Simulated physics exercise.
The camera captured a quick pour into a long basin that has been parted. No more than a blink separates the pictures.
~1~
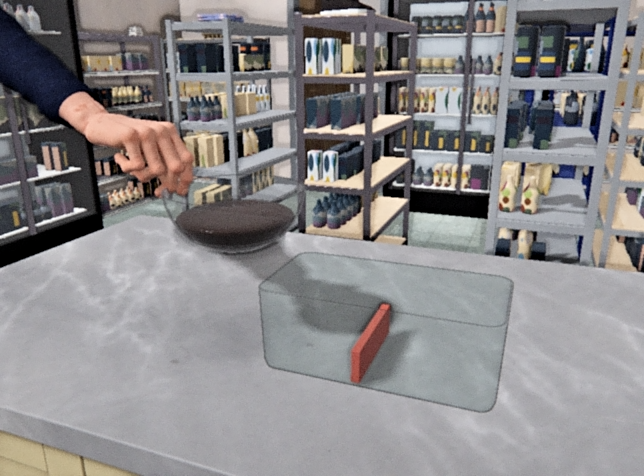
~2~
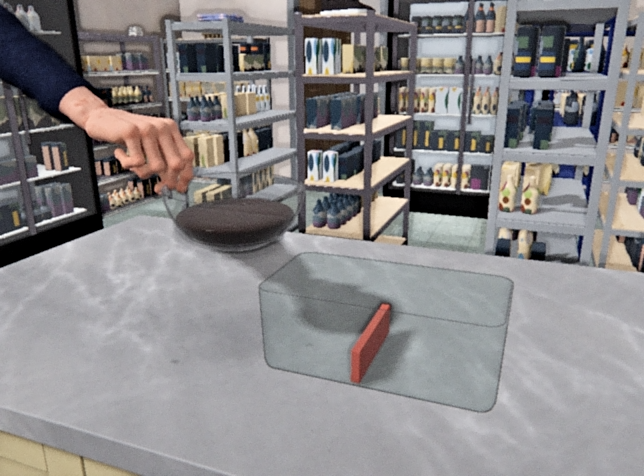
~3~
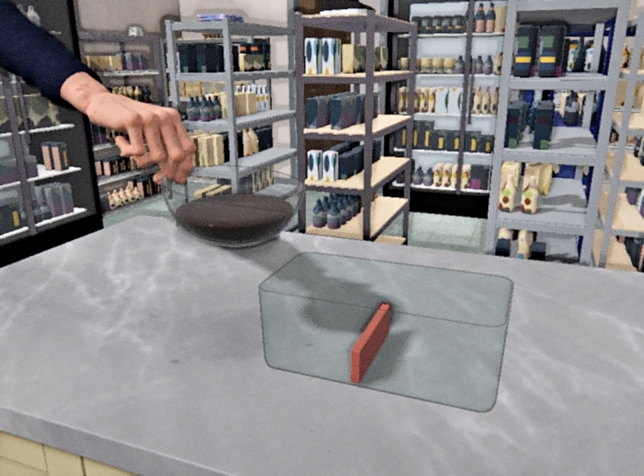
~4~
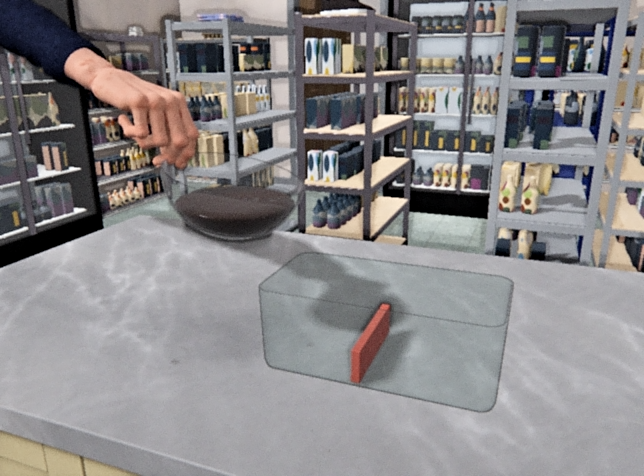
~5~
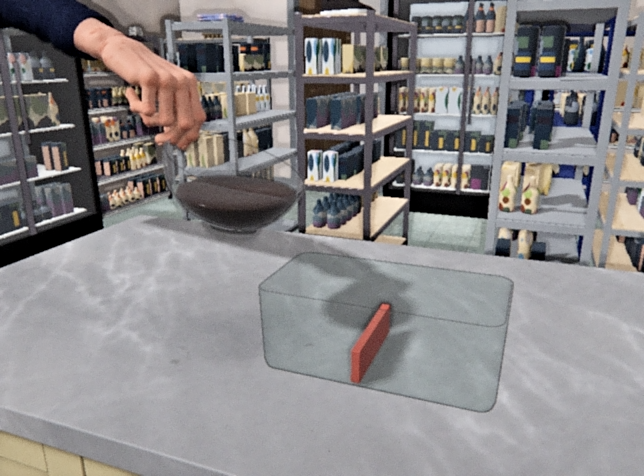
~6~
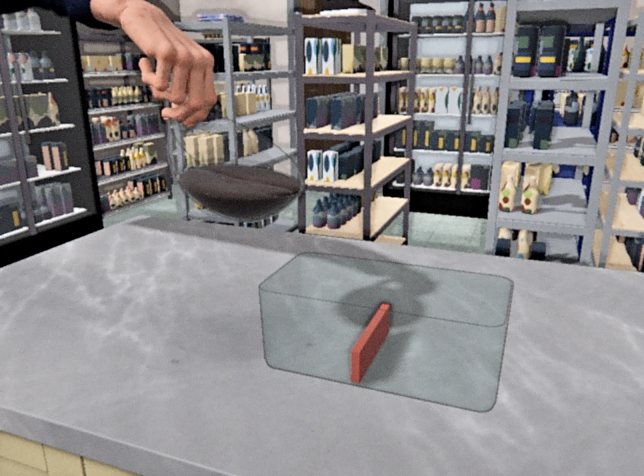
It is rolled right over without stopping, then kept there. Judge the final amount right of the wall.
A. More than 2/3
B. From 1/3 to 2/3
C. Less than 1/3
From 1/3 to 2/3.
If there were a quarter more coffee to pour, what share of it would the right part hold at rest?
It should come out close to 60 per cent.
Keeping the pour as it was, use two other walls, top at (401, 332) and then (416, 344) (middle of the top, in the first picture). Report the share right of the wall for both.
In turn 5 and 15 in a hundred.
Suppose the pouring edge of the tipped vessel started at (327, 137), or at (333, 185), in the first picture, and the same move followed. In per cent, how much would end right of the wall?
The first start gives some 85 %, the second some 85 %.
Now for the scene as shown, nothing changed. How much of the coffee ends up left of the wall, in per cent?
About 40 per cent.
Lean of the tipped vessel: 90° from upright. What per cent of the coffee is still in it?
Some 20 in a hundred has yet to spill out.
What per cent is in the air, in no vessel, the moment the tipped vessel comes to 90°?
It's close to 55 per cent.
A moment on, the tilt is 90° and 20 per cent is still to pour, 20 is left of the wall and 3 right of it.
Next, the tilt is 112° and 0 per cent is still to pour, 37 is left of the wall and 58 right of it.
Then the tilt is 112° and 0 per cent is still to pour, 41 is left of the wall and 57 right of it.
Later the tilt is 112° and 0 per cent is still to pour, 41 is left of the wall and 57 right of it.
At rest 41 per cent lies left of the wall, 57 right of it and 2 outside.
